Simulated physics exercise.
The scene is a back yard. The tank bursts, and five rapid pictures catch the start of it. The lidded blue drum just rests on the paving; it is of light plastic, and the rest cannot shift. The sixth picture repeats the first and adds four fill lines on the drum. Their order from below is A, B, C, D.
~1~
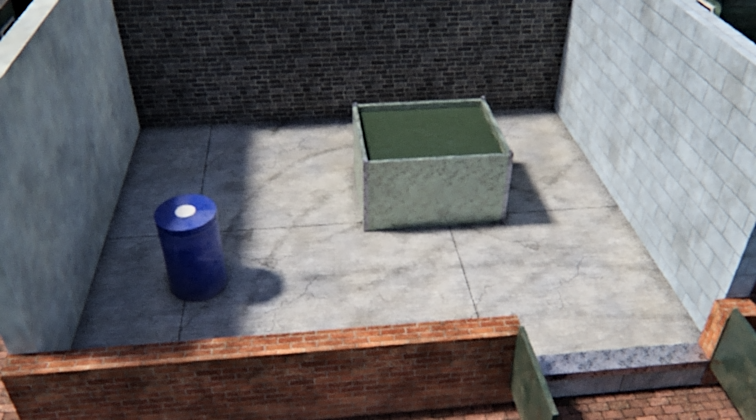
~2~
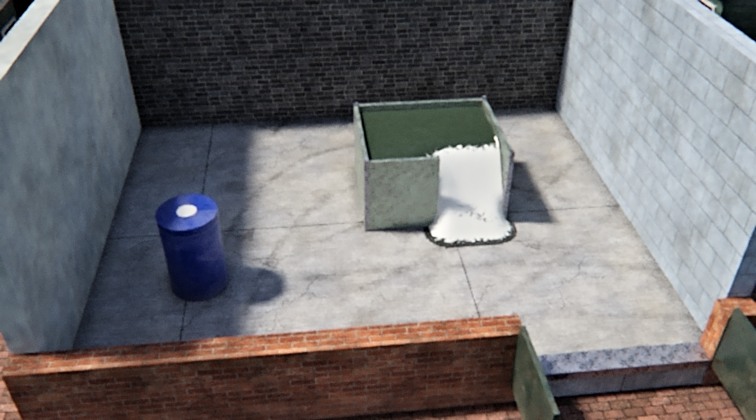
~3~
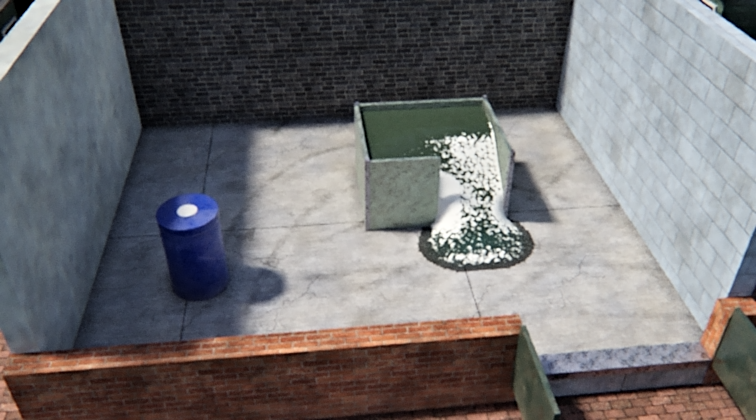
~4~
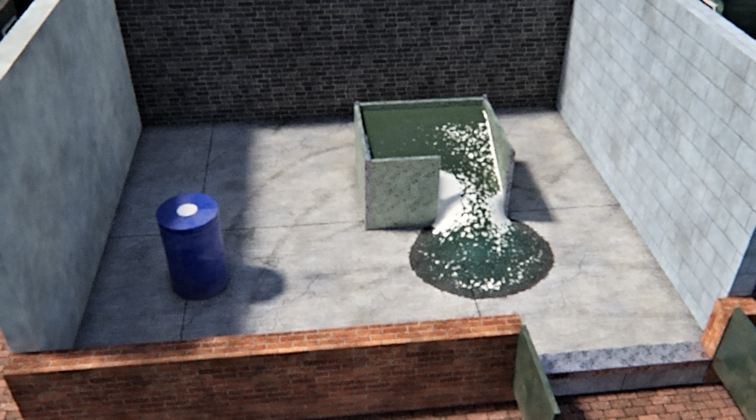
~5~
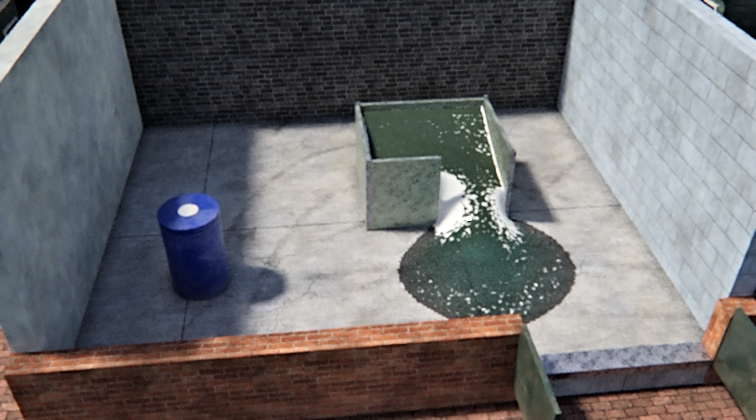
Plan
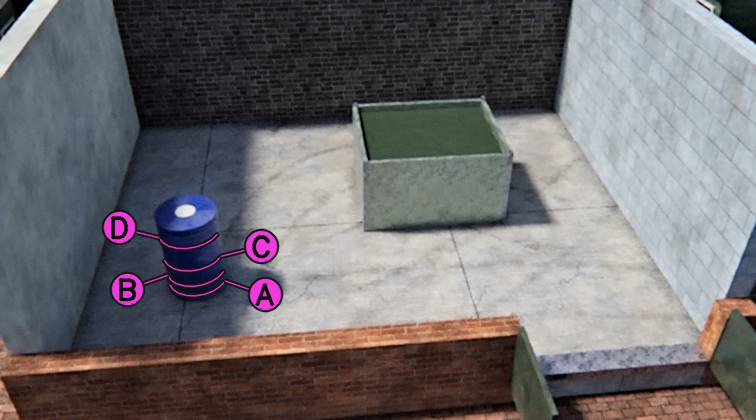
Dark green liquid with white froth pouring from an opened tank and spreading across a walled yard, a blue drum standing left.
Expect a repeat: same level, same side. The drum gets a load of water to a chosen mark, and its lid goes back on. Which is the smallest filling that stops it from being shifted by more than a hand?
Level A.
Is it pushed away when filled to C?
No.
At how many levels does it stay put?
All four.
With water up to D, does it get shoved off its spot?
No, not at all.
On the marked copy, A at (195, 295); B at (193, 286); C at (190, 270); D at (186, 248); from the bottom up A, B, C, D.
With A, it does not move.
With B, it does not move.
With C, it does not move.
With D, it does not move.
